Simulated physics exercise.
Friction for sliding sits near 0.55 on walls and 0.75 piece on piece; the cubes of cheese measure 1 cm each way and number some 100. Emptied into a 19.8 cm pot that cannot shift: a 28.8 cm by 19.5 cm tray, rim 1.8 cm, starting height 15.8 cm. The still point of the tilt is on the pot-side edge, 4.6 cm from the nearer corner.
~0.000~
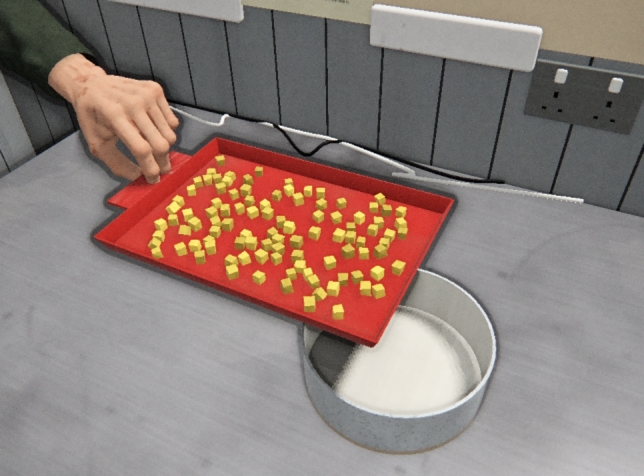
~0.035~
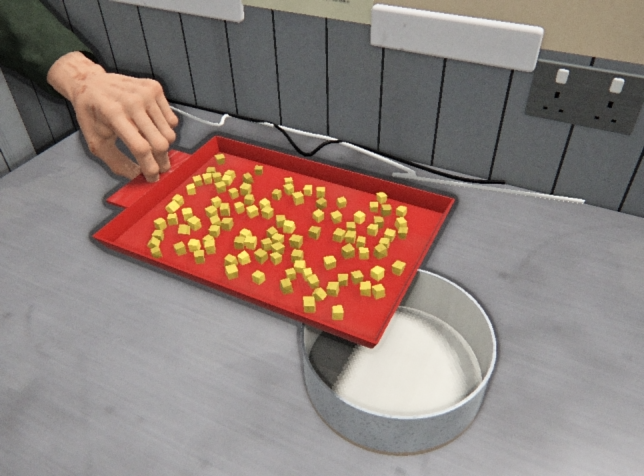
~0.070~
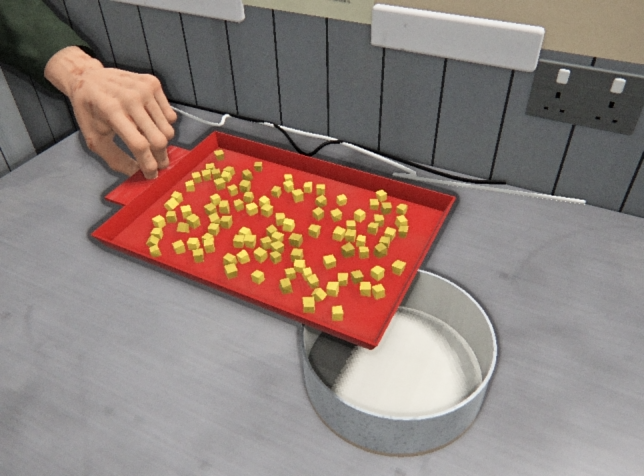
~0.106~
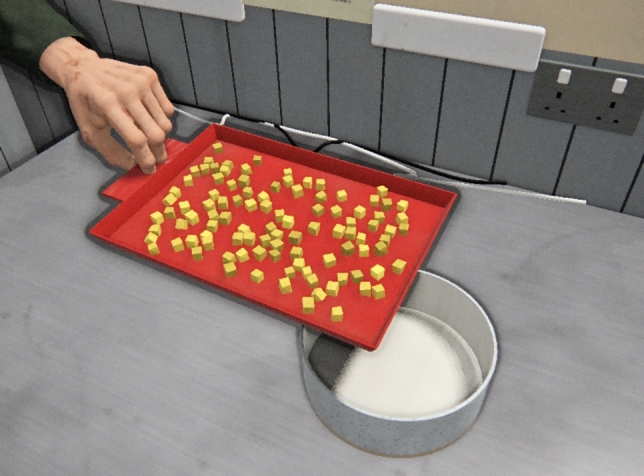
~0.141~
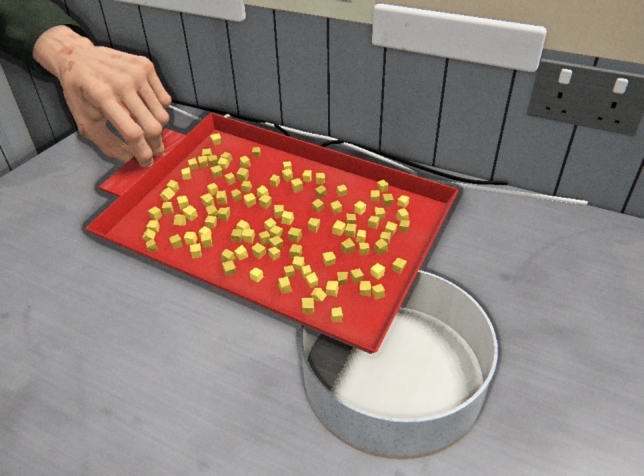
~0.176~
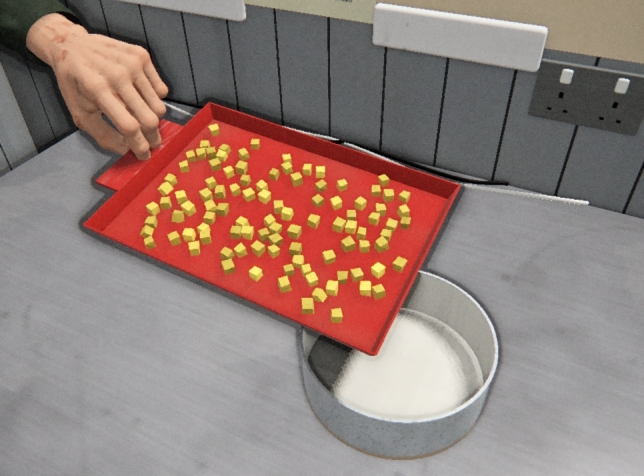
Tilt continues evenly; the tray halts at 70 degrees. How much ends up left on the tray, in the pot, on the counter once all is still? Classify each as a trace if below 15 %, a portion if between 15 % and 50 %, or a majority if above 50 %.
Tray: A portion. Pot: A trace. Counter: A majority.
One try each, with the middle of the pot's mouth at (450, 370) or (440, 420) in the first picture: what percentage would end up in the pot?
Roughly 10 and 35 percent.
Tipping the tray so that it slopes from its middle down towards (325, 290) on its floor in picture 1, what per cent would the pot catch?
That would be close to 5 per cent.
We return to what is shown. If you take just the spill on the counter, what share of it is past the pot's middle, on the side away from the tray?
Some 50 per cent of the spill lies beyond the centre.
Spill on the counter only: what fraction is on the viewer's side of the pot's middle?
Share: Roughly 100 %.
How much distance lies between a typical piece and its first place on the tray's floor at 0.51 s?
About 1 cm.
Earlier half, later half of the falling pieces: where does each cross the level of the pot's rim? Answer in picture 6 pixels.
First near (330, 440), then at (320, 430).
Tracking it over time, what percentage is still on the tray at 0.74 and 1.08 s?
In order, 100 and 45.
After 0.51 s, tilt 39 degrees; the tray holds 100 %, the pot 0 %.
Then, at 0.74 s, tilt 59 degrees; the tray holds 100 %, the pot 0 %.
After 1.08 s, tilt 70 degrees; the tray holds 45 %, the pot 0 %.
By 2.4 s all is still; tray 30 %, pot 0 %, counter 70 %.
